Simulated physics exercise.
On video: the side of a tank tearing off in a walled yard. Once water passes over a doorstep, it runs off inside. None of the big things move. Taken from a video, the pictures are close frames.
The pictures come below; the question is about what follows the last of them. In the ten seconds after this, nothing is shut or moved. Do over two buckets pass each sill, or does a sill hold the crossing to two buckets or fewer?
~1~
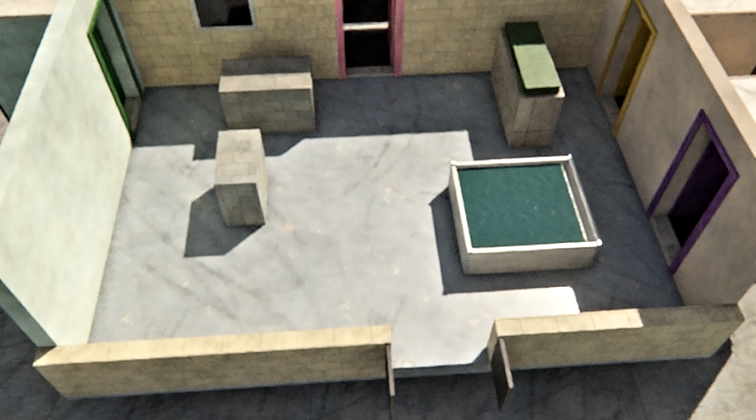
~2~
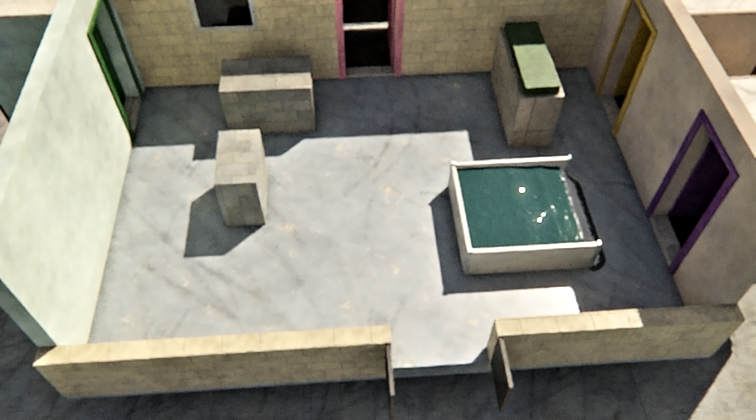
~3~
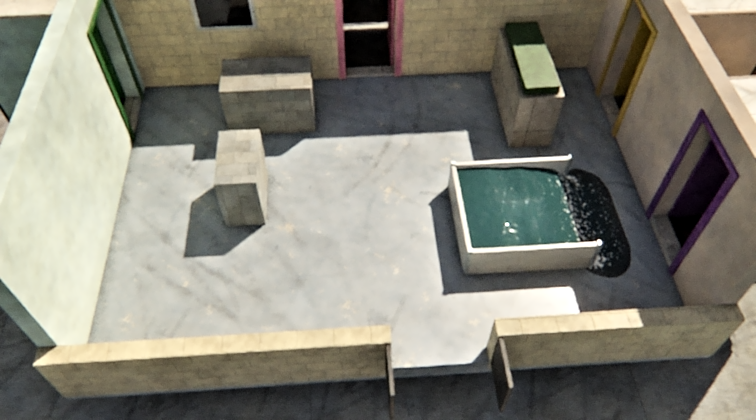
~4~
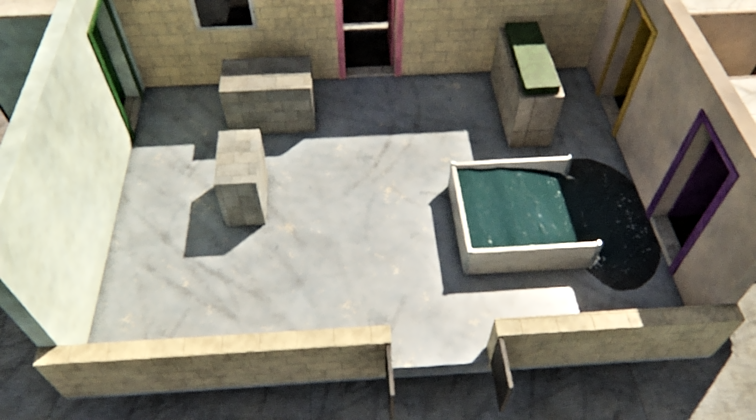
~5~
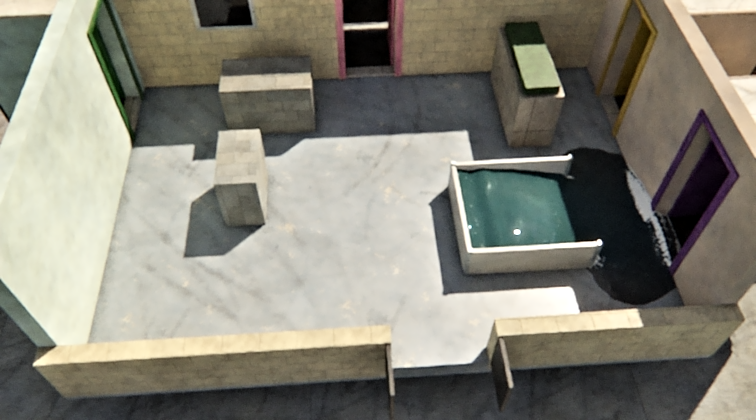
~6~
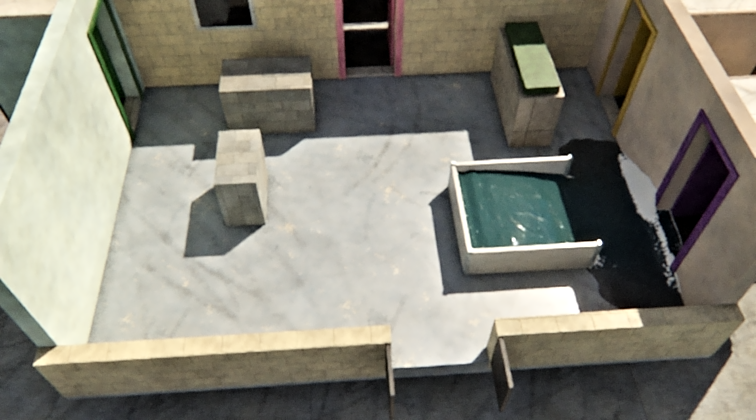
The purple door passes over two; the yellow door passes over two; the pink door holds it to two or fewer; the green door holds it to two or fewer.
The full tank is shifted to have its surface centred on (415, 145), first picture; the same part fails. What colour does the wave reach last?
Last comes the green-painted one.
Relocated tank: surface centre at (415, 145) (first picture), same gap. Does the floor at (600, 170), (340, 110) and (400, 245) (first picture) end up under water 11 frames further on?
Check in sequence: Soaked through, still parched, still parched.
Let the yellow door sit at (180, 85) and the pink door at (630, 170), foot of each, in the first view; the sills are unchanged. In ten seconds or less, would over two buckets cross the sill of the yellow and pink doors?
Result - yellow keeps within bounds, pink runs over the limit.
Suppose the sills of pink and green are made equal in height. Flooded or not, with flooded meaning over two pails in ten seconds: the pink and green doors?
To sum up, the pink door never reaches the limit while the green door never reaches the limit.
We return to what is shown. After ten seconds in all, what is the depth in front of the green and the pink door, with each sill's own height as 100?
The first comes to about 0 percent, the second to about 20 percent.
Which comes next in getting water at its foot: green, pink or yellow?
That would be the yellow-painted one.
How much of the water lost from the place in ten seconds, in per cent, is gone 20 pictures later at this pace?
My estimate is roughly 65 percent.
A moment on, water covers 10 % of the floor; the purple door over two buckets in, the yellow door wet at the sill, nothing in, the pink door not reached, the green door not reached.
Next, water covers 15 % of the floor; the purple door far over two buckets in, the yellow door under two buckets in, the pink door not reached, the green door not reached.
Then, water covers 25 % of the floor; the purple door far over two buckets in, the yellow door under two buckets in, the pink door not reached, the green door not reached.
Later, water covers 45 % of the floor; the purple door far over two buckets in, the yellow door over two buckets in, the pink door wet at the sill, nothing in, the green door not reached.
In the end, water covers 65 % of the floor; the purple door far over two buckets in, the yellow door far over two buckets in, the pink door wet at the sill, nothing in, the green door not reached.
